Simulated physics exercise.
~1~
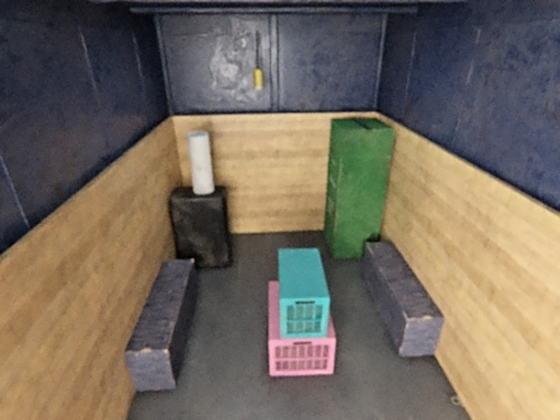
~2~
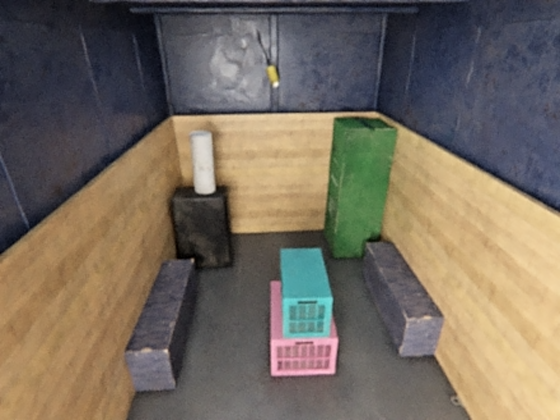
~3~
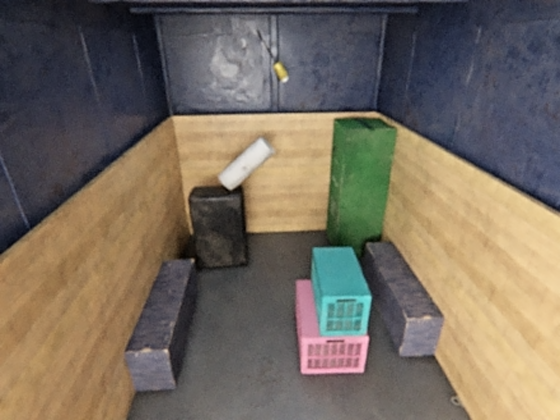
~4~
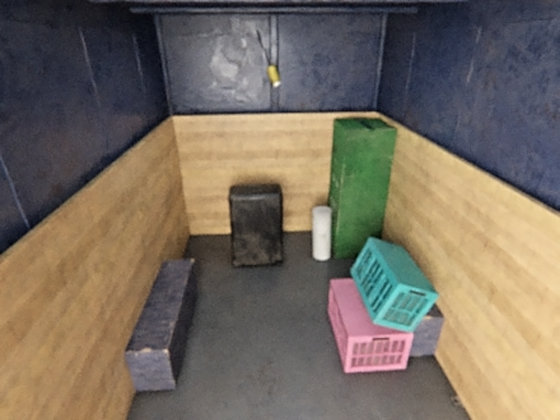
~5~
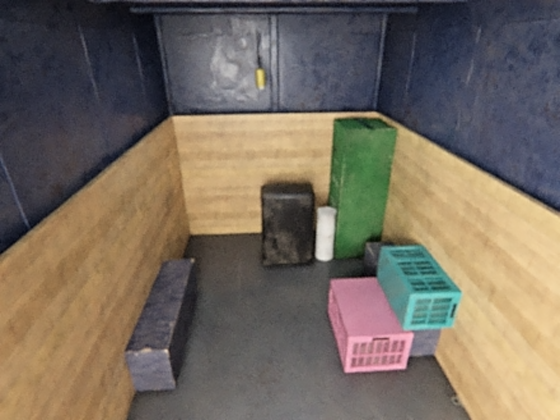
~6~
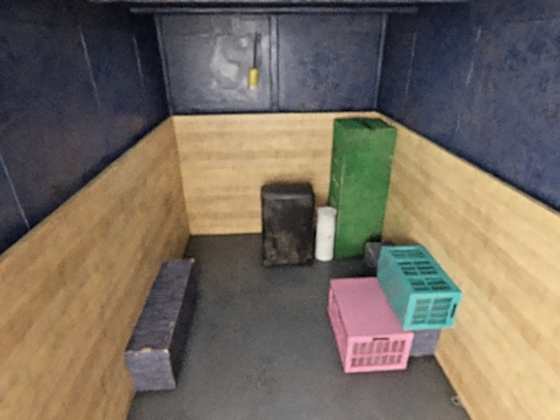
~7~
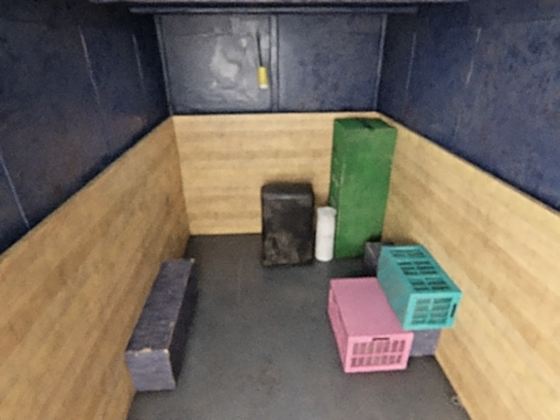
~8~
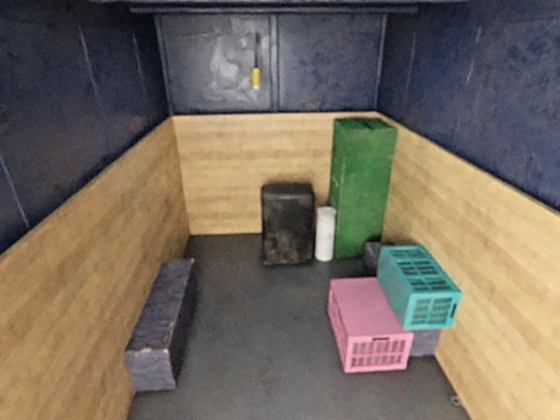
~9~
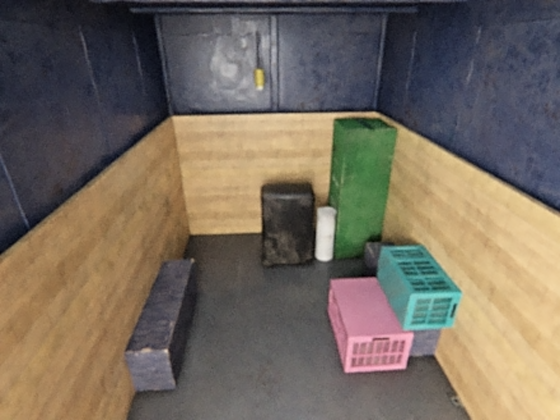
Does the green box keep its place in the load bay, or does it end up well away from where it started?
The green box keeps its place, standing at the back on the right as it did at the start.
